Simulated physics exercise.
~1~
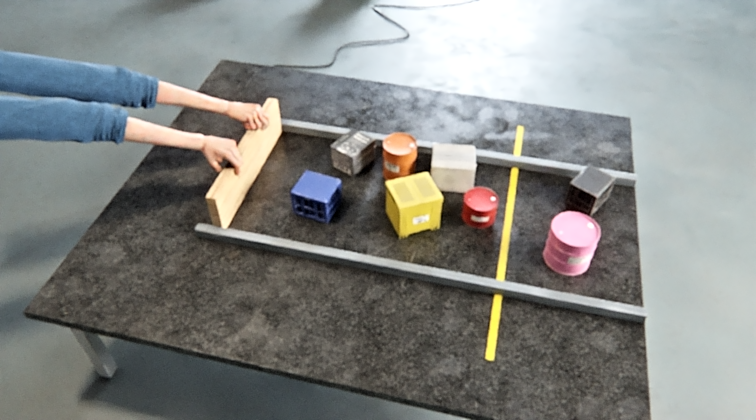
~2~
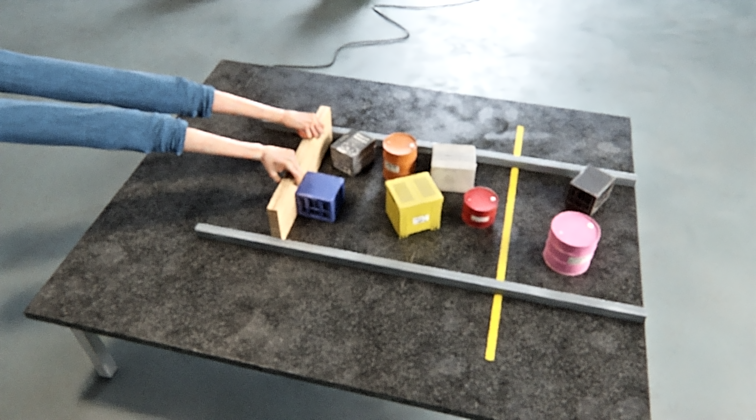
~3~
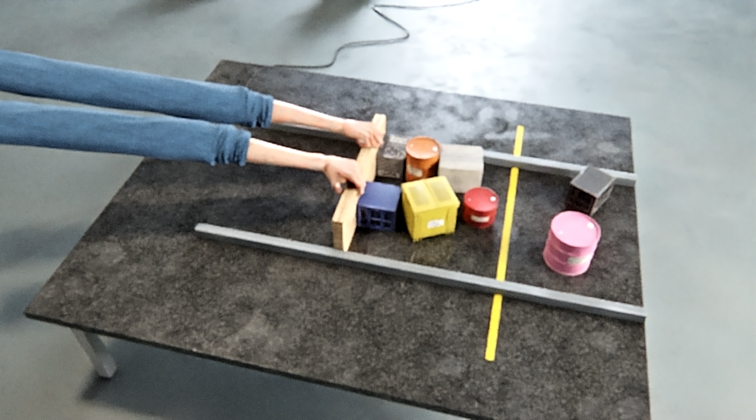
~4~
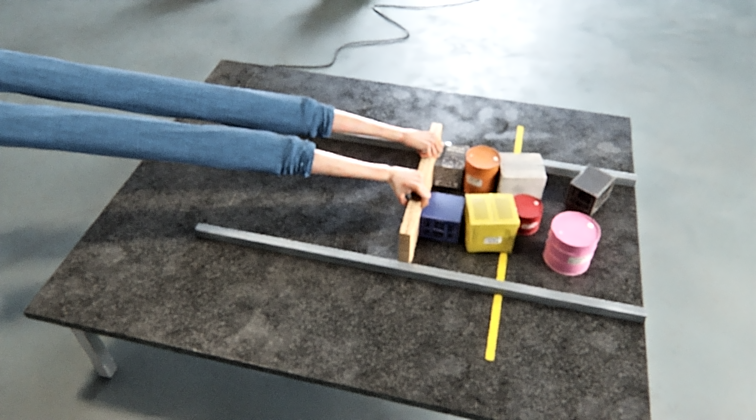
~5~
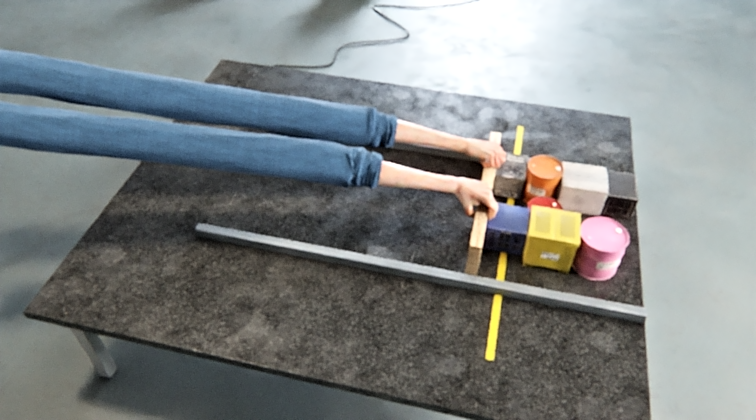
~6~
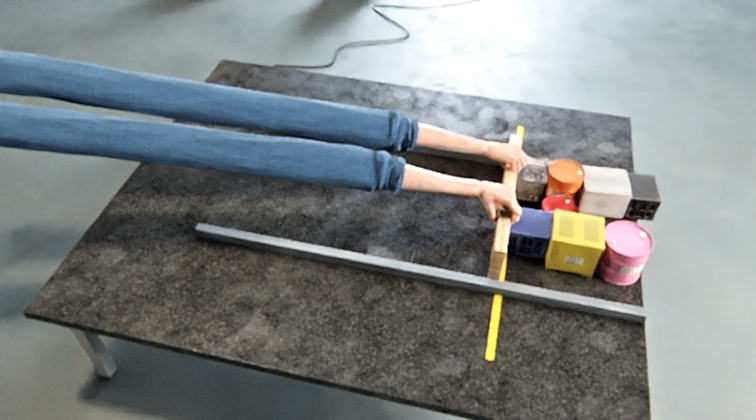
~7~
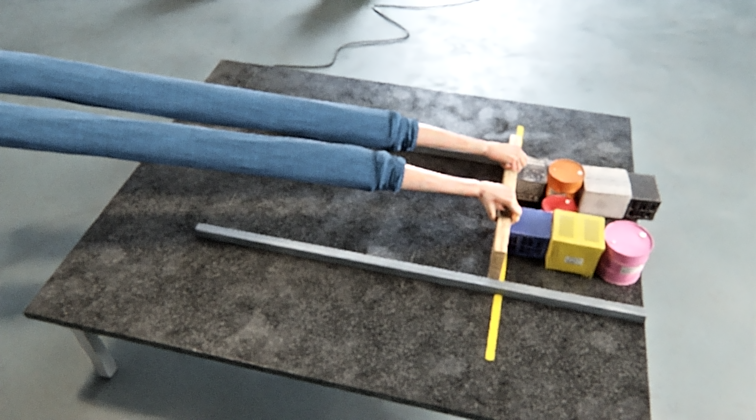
At first, a pair of hands holds a wooden plank upright at the left of a dark table, behind a loose group of boxes, crates and tubs between two metal rails. The hands push the plank right until it reaches the blue crate and grey box. It then sweeps them along with the orange canister and yellow tote, and the pale box and red canister join the moving cluster. Pushed across the yellow tape, the group shoves the black crate and pink canister toward the right edge. The plank stops at the tape, with everything packed together and still on the table.
